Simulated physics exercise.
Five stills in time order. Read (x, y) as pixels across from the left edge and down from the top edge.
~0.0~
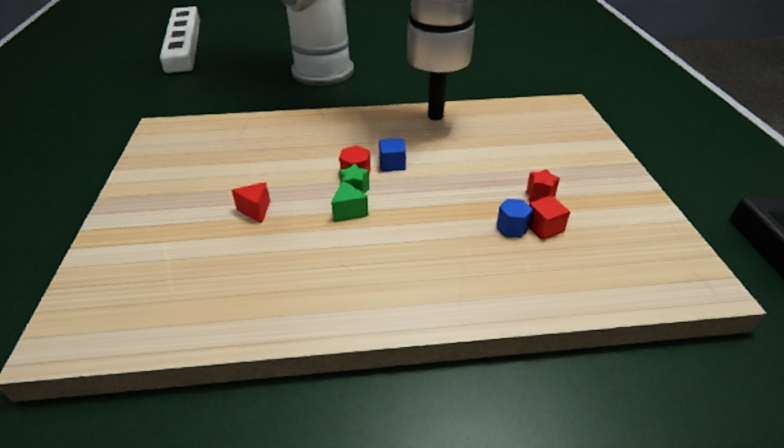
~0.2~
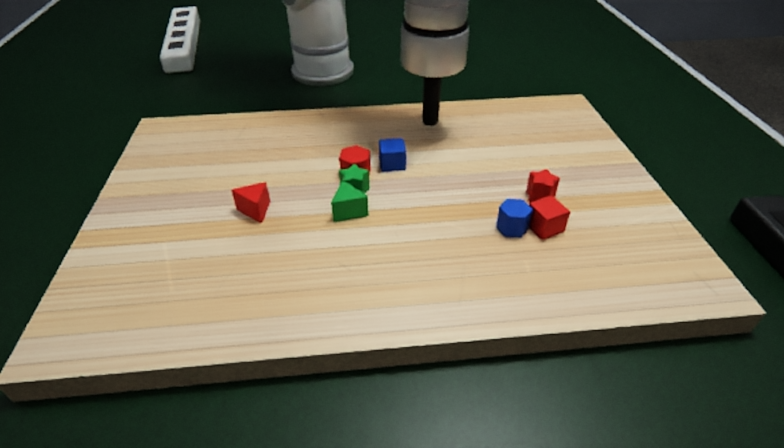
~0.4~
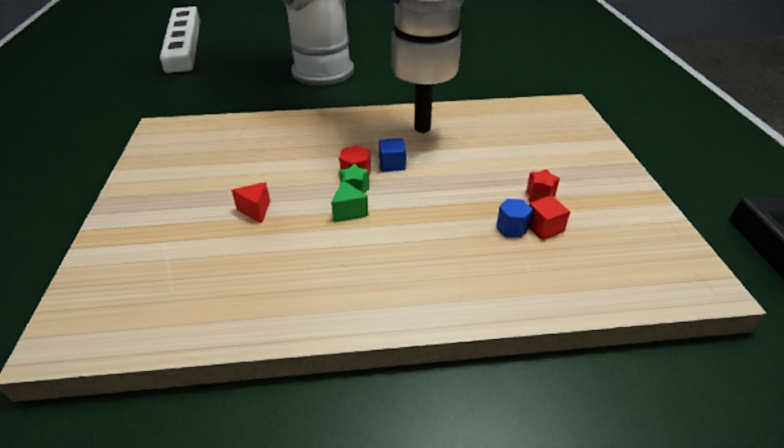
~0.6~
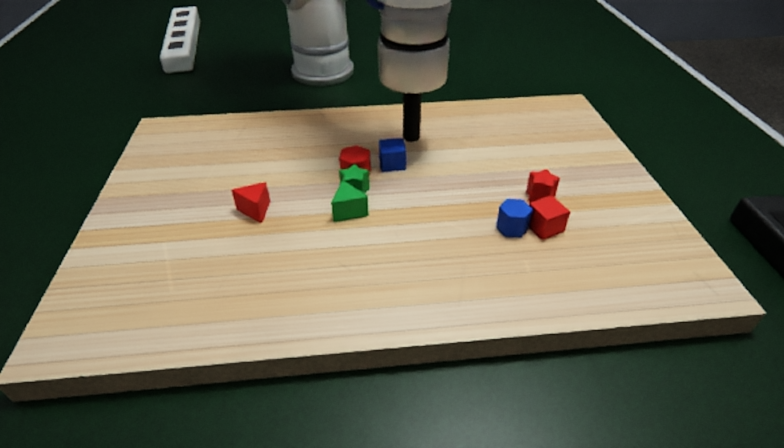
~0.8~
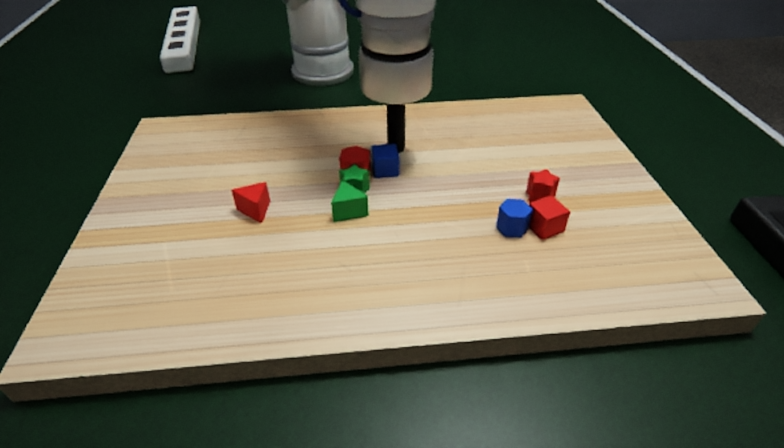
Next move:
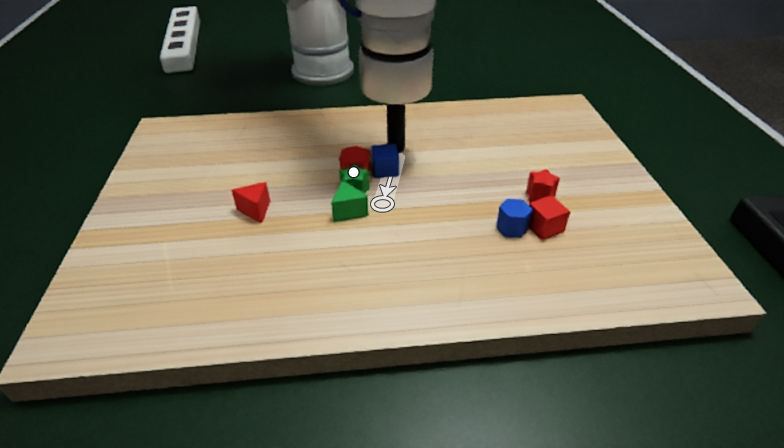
A robot arm with a black peg reaches over the far side of a pale wooden board on a green table, seen from above the near edge. A red block sits left, red, green and blue blocks cluster near the middle, and two red and one blue sit right. The peg moves left and nearer, nudging the blue cube slightly, while the camera stays still.
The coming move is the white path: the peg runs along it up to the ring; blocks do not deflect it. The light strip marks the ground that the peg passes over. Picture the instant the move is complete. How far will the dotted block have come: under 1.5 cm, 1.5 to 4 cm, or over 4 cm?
I'd go with 1.5 to 4 cm for this block.
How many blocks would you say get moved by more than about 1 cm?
Blocks that move over 1 cm: Three or more.
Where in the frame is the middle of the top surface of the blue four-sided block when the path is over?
Around (358, 184).
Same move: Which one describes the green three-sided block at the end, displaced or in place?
My prediction: It moves.
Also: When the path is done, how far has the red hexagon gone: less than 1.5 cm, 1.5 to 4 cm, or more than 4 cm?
If I had to pick, the red hexagon travels less than 1.5 cm here.
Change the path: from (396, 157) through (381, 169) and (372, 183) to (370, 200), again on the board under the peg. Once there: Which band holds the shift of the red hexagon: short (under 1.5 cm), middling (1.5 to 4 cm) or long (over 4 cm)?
Range: Under 1.5 cm.
The drawn path runs from (396, 157) to (383, 204); the dot is on the green star-shaped block.
The first path, step by step. One third of the way, peg at (392, 164); blue four-sided block at (378, 163), turned 35° clockwise.
Two thirds of the way, peg at (387, 180); green three-sided block at (342, 194), turned 30° anticlockwise; green star-shaped block at (339, 177), turned 35° clockwise; blue four-sided block at (367, 176), turned 70° clockwise.
At the end, peg at (382, 196); green three-sided block at (338, 199), turned 25° anticlockwise; green star-shaped block at (333, 178), turned 65° clockwise; red hexagon not moved; blue four-sided block at (358, 184), turned 100° clockwise.
